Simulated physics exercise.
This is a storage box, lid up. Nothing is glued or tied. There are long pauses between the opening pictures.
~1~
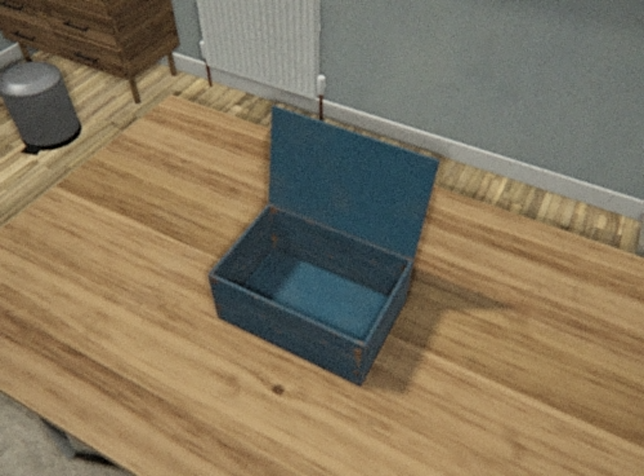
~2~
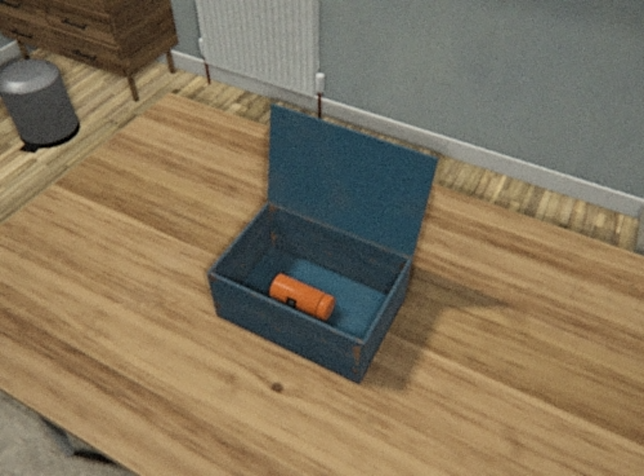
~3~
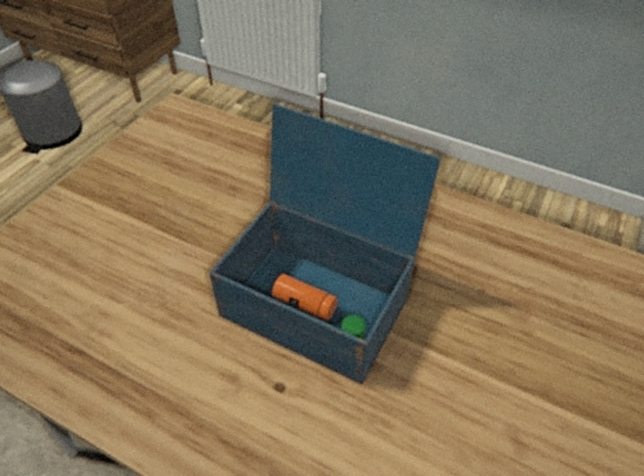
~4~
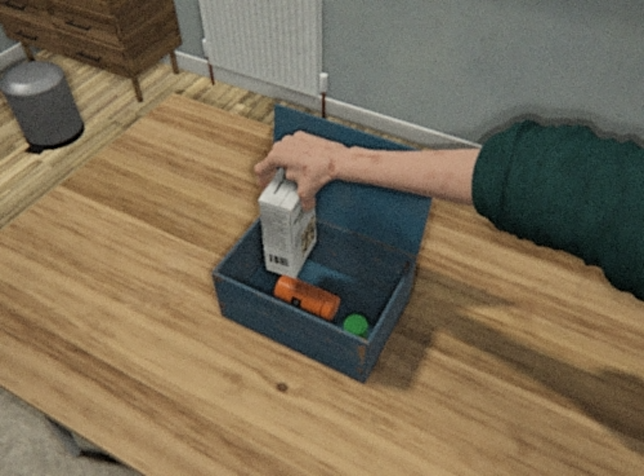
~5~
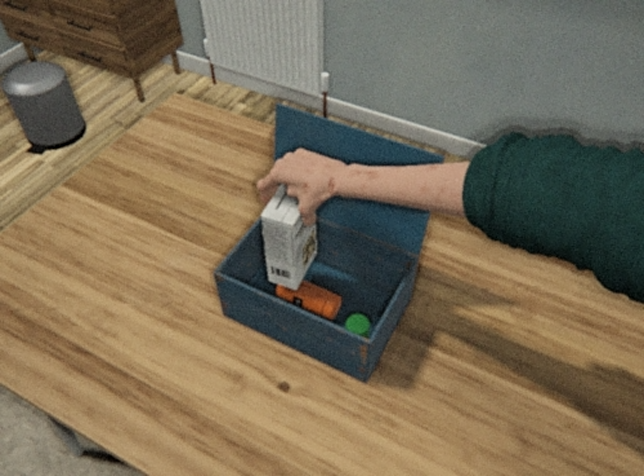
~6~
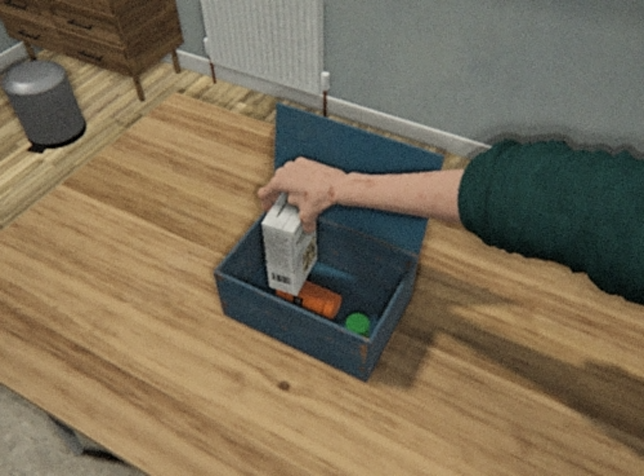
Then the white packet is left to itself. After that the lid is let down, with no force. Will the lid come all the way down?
It is held up.
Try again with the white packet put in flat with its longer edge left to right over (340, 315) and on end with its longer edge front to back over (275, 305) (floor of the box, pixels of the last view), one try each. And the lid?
First try: It sits on the rim; second try: It is held up.
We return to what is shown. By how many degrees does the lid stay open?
About 75°.
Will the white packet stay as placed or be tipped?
It tips.
Then, 0.40 s past the last view, white packet rocked 33° from its first pose near (292, 243); orange shaker displaced a little.
Then, 1.30 s past the last view, lid 87° above the rim; white packet rocked 30° from its first pose near (292, 244); orange shaker displaced a little.
Then, 1.80 s past the last view, lid 82° above the rim; white packet rocked 31° from its first pose near (289, 247); orange shaker displaced a little.
Then, 2.20 s past the last view, lid 73° above the rim; white packet rocked 34° from its first pose near (286, 250); orange shaker displaced about its own width.
Finally, lid 73° above the rim; left askew, white packet; the other 2 still in place. Final places as the last picture's camera would see them, white packet near (285, 250).
